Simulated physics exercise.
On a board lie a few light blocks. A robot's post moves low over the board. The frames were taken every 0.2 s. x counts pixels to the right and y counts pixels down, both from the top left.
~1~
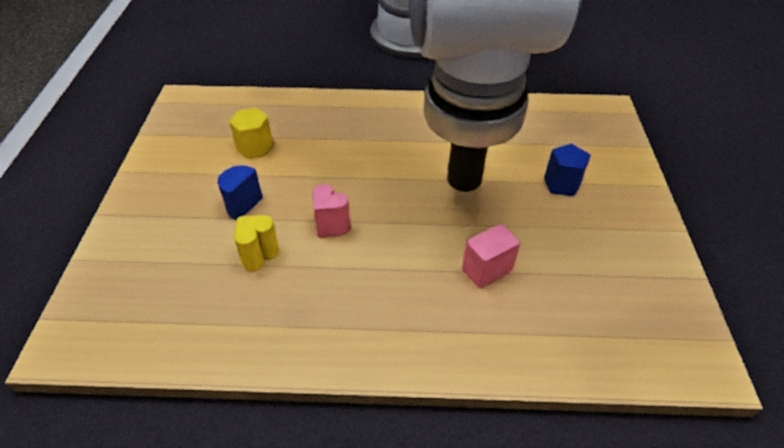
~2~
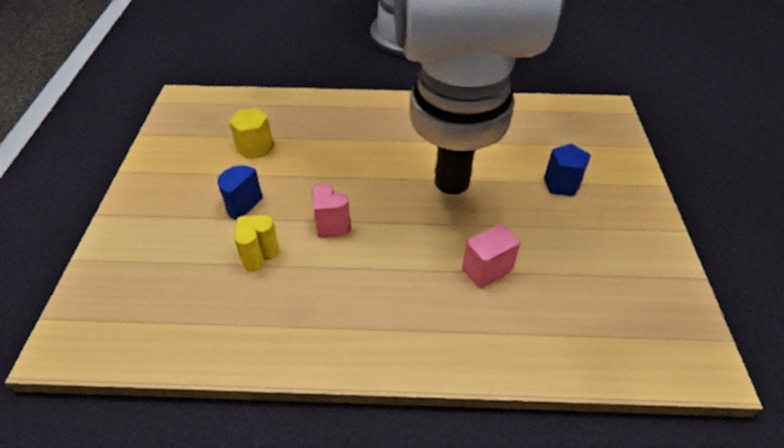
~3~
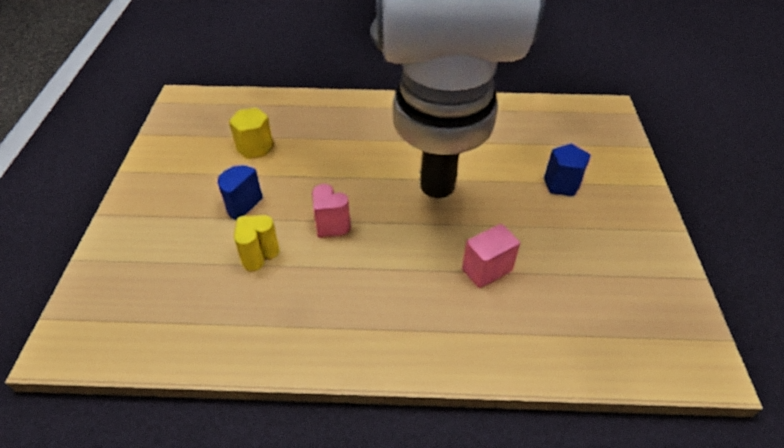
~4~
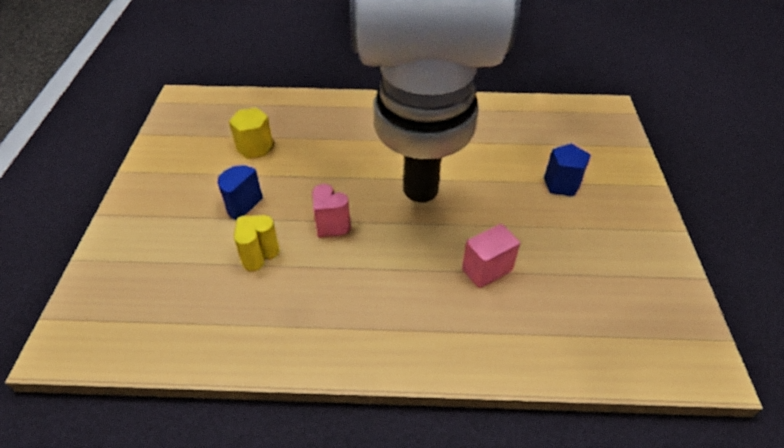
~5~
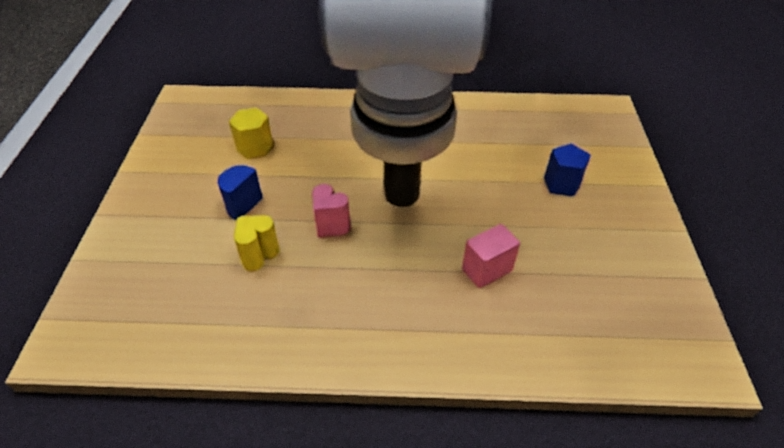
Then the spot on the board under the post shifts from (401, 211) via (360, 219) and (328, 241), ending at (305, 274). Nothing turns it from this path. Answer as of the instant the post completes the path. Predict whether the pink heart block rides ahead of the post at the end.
That block drops off.
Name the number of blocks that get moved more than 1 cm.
By the end of the path, one block has moved more than about a centimetre.
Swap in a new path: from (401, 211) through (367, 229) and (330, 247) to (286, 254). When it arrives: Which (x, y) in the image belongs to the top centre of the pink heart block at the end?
Just about (287, 201).
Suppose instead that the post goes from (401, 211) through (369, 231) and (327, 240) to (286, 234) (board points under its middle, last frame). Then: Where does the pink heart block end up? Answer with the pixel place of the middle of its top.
That would be at about pixel (277, 183).
On the path given first. One third of the way, post at (358, 204); pink heart block at (320, 198).
Two thirds of the way, post at (325, 227); pink heart block at (293, 207), turned 70° clockwise.
At the end, post at (302, 259); yellow heart block not moved; pink heart block at (291, 209), turned 85° clockwise.
